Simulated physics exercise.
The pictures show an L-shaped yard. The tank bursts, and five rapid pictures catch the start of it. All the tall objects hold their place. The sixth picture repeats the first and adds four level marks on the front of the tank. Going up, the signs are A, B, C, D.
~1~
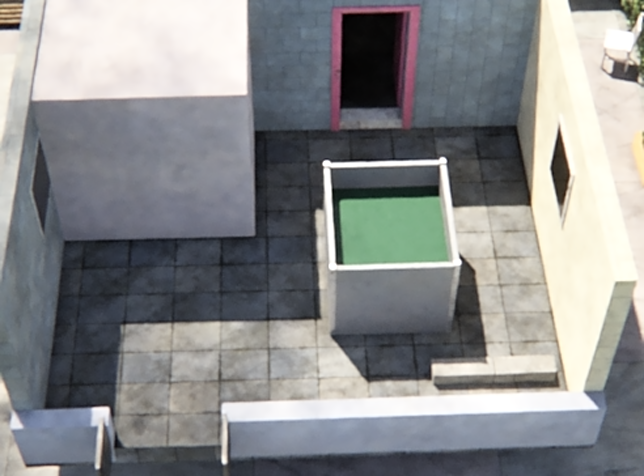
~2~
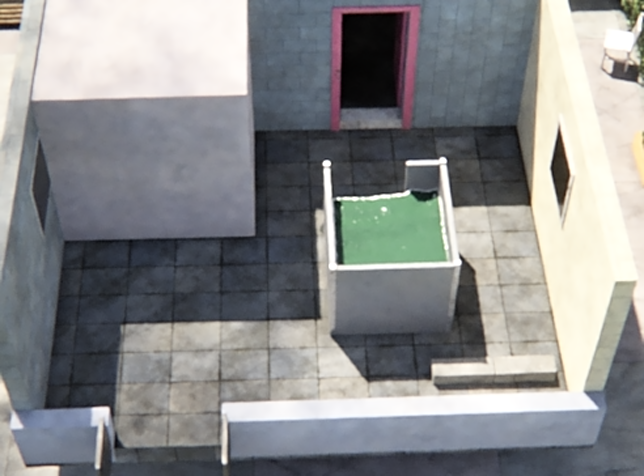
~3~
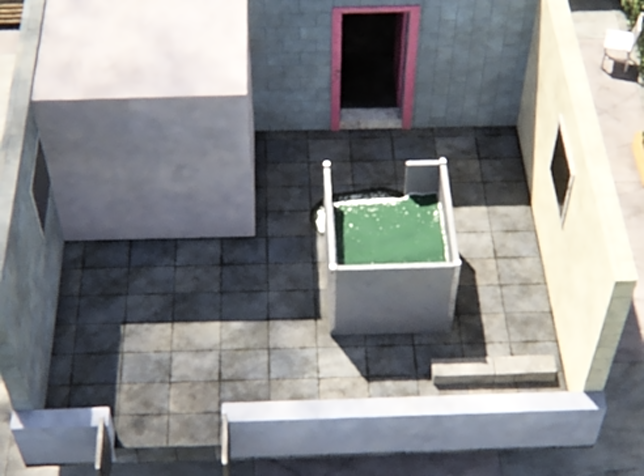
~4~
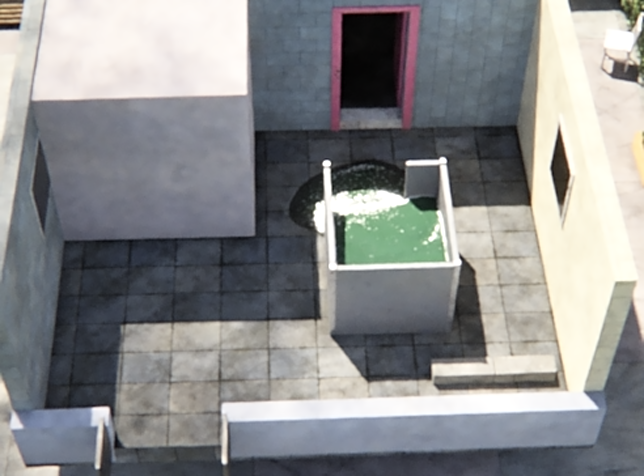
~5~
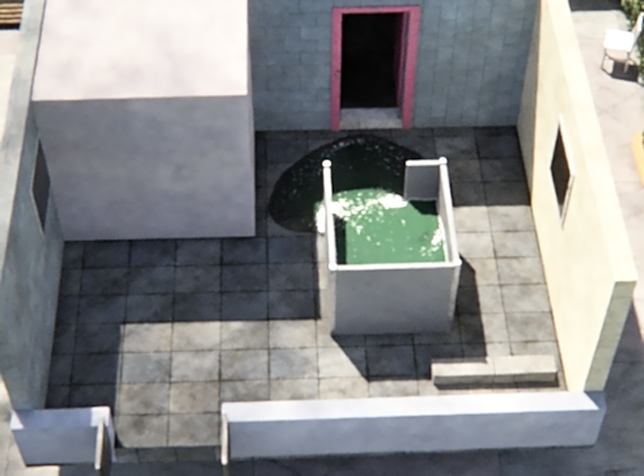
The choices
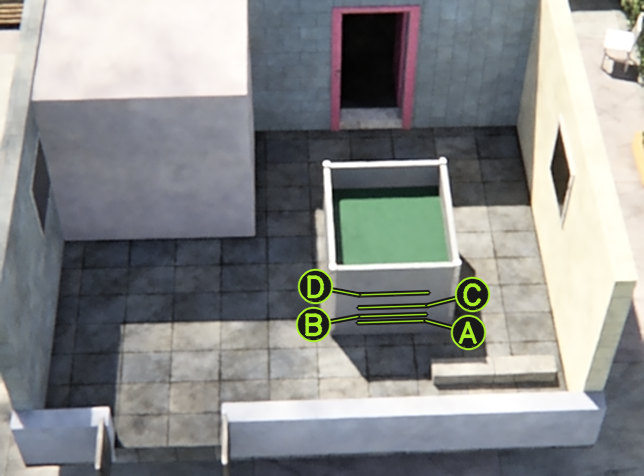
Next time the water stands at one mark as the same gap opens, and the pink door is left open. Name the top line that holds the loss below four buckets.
The limit is B.
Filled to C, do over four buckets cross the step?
Yes.
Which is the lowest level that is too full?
C.
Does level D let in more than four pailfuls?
Yes, that goes wrong.
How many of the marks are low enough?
Two of them.
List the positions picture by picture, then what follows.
The first frame shows water in the tank at rest, its middle at (388, 234); foot of the pink doorway at (371, 128); open gate at (165, 403).
In the second frame, water covers 1 % of the ground, its front hidden from here.
In the third frame, water covers 4 % of the ground, its front hidden from here.
In the fourth frame, water covers 8 % of the ground, its front hidden from here.
The fifth frame shows front seen at (291, 192), 14 % of the ground wet.
On the marked copy, A at (391, 321); B at (392, 315); C at (392, 306); D at (393, 293); from the bottom up A, B, C, D.
For level A, nothing gets over.
For level B, a bucket or two gets in.
For level C, about 8 bucketfuls get in.
For level D, dozens of bucketfuls pour in.
